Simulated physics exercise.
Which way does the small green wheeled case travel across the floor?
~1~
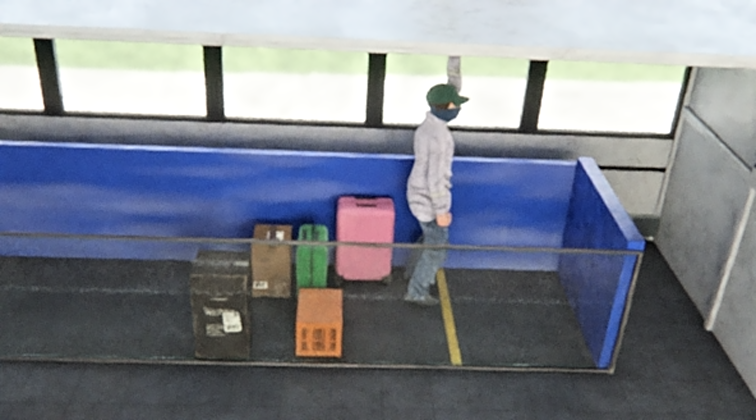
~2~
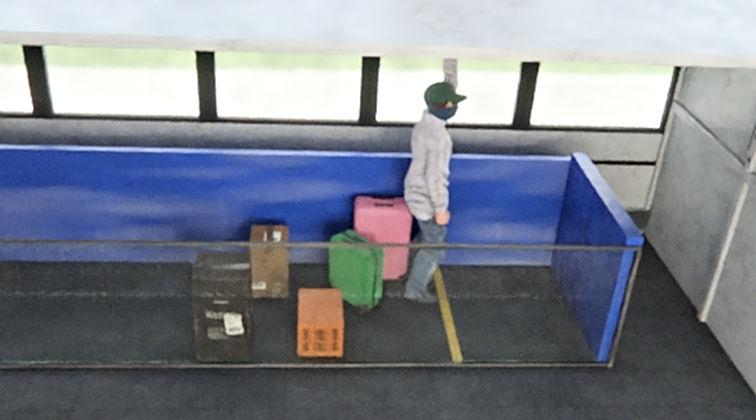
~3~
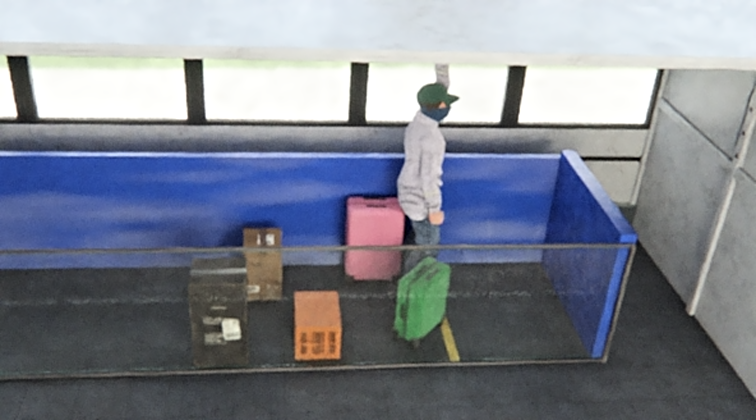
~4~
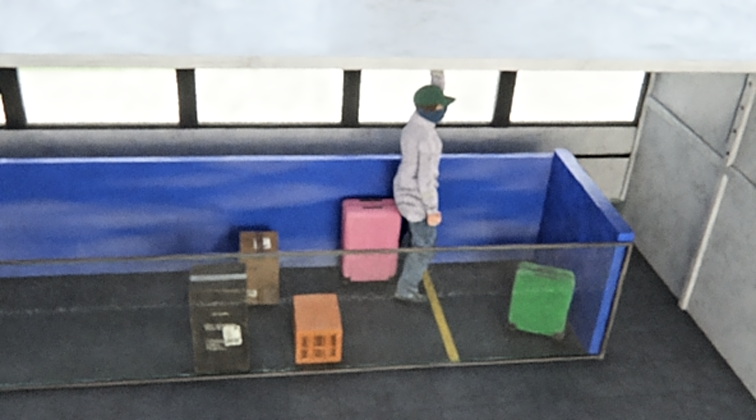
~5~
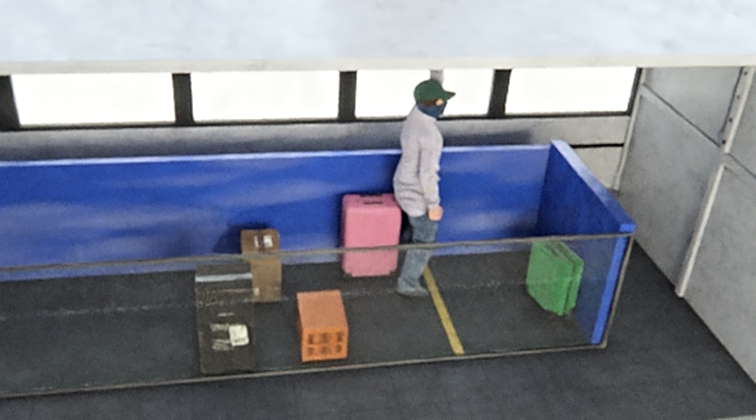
The small green wheeled case rolls to the right, passing in front of the standing passenger.
